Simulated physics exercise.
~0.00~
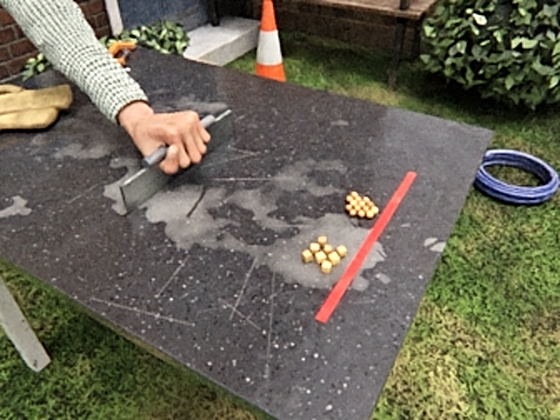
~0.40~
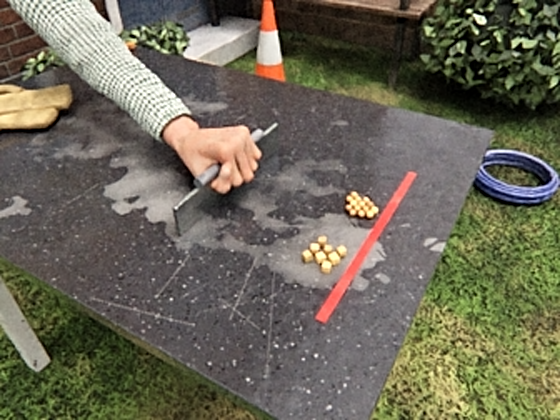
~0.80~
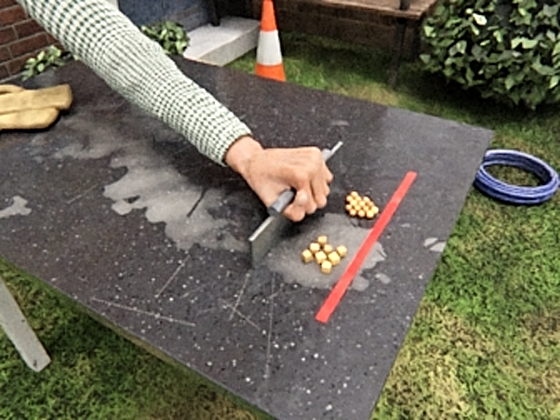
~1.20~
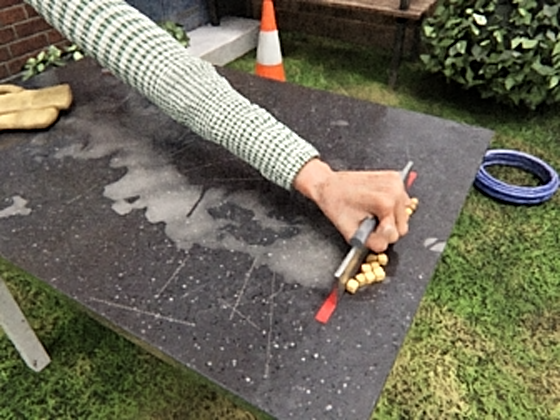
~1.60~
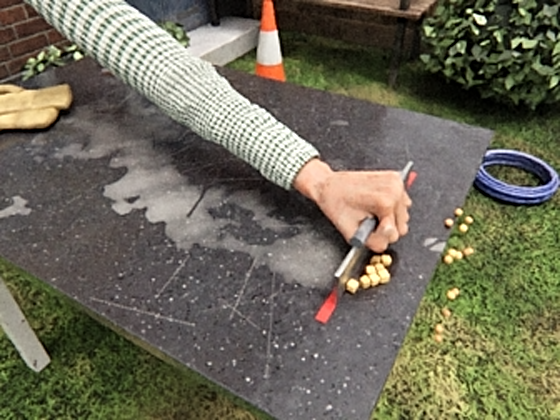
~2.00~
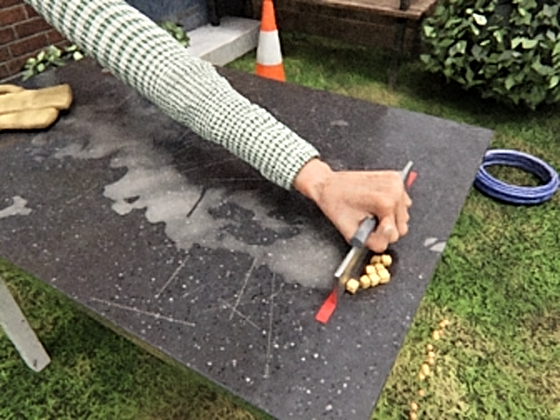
We see a hand slide a scraper rightward across a speckled dark tabletop, pushing two small heaps of yellowish pieces until it stops at the red tape. The near heap stays on the table by the blade, while the far heap spills over the edge toward the grass.
